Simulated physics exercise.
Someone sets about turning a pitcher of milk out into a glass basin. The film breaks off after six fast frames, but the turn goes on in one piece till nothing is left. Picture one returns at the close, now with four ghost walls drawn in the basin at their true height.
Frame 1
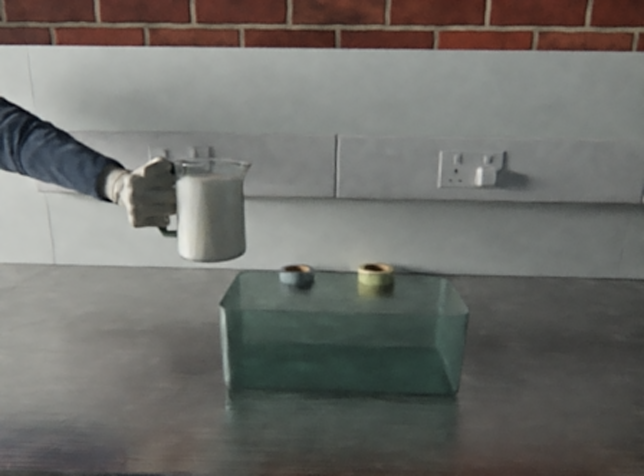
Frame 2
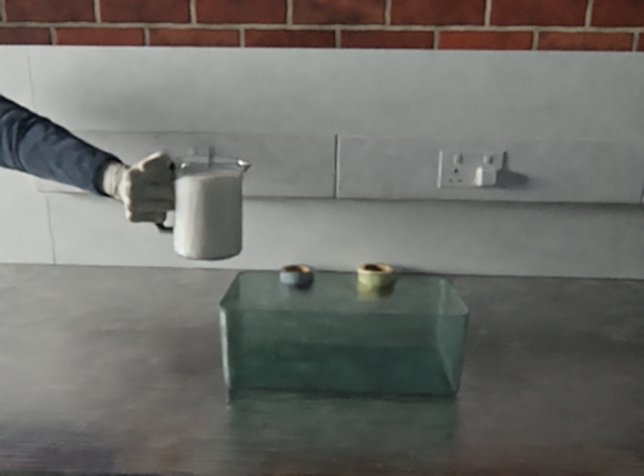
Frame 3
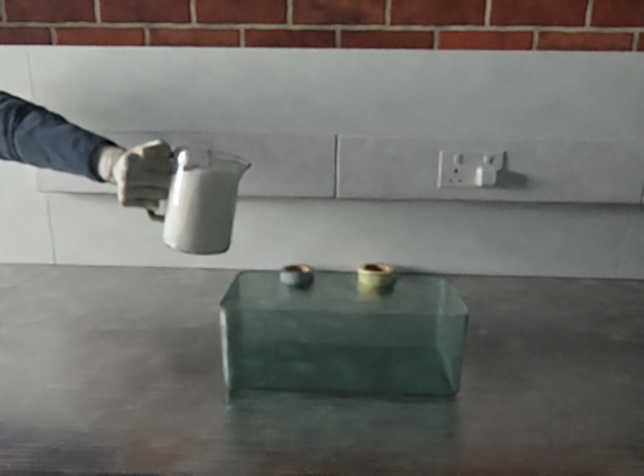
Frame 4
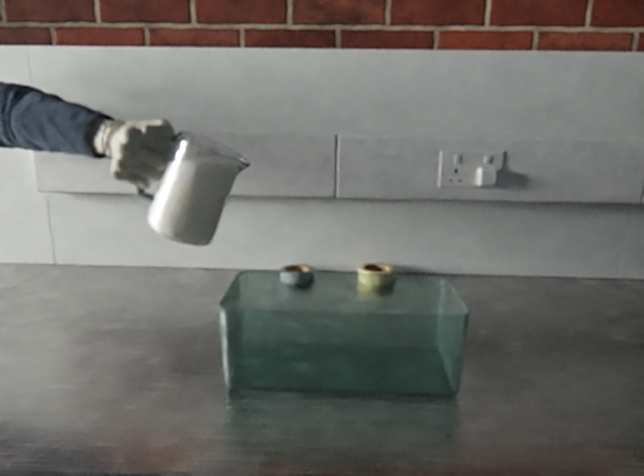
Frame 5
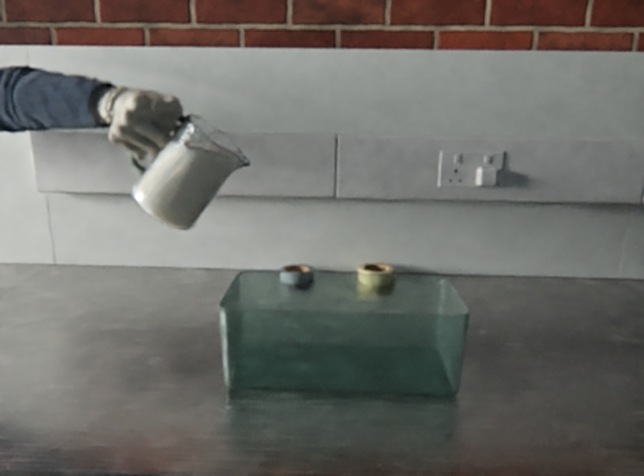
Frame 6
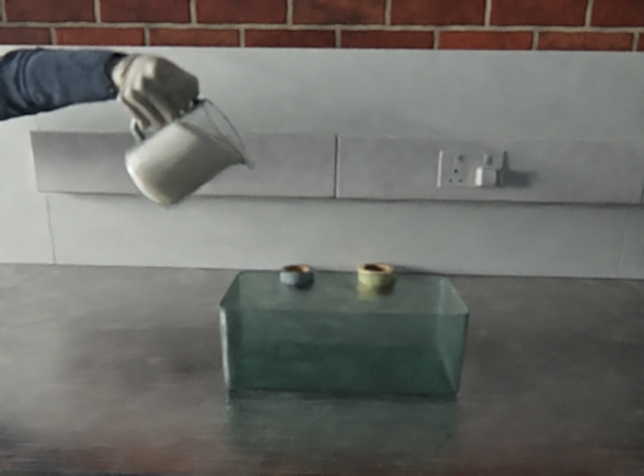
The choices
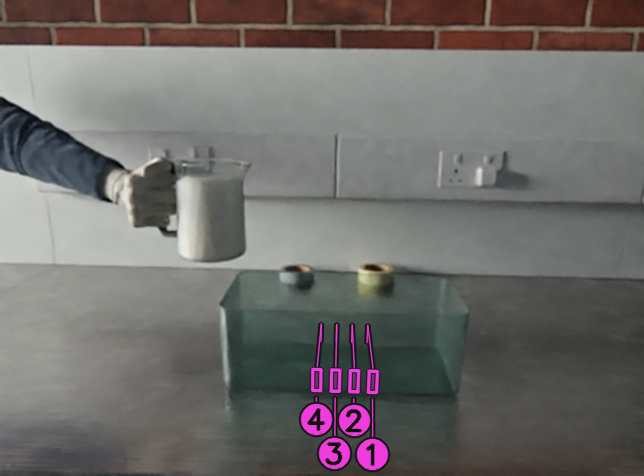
A gloved hand in a dark blue sleeve, reaching in from the left, holds a clear pitcher of white milk above a grey counter, seen from the front by a still camera. Below sits a greenish glass basin, with one blue and one yellow ring-shaped object near its back edge, before pale panels, sockets and red brick. The hand steadily tilts the pitcher rightward until milk reaches its lip.
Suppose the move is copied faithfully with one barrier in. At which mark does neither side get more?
Best: 2.
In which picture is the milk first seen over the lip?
Picture 6.
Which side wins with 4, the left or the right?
More ends on the right.
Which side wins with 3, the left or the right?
The right side.
In magenta, 1 at (372, 398); 2 at (353, 398); 3 at (335, 397); 4 at (316, 397).
For place 1, about 72 % ends left of the wall and 14 % right of it; 14 % is lost outside.
For place 2, about 54 % ends left of the wall and 41 % right of it; 5 % is lost outside.
For place 3, about 25 % ends left of the wall and 67 % right of it; 8 % is lost outside.
For place 4, about 14 % ends left of the wall and 76 % right of it; 10 % is lost outside.
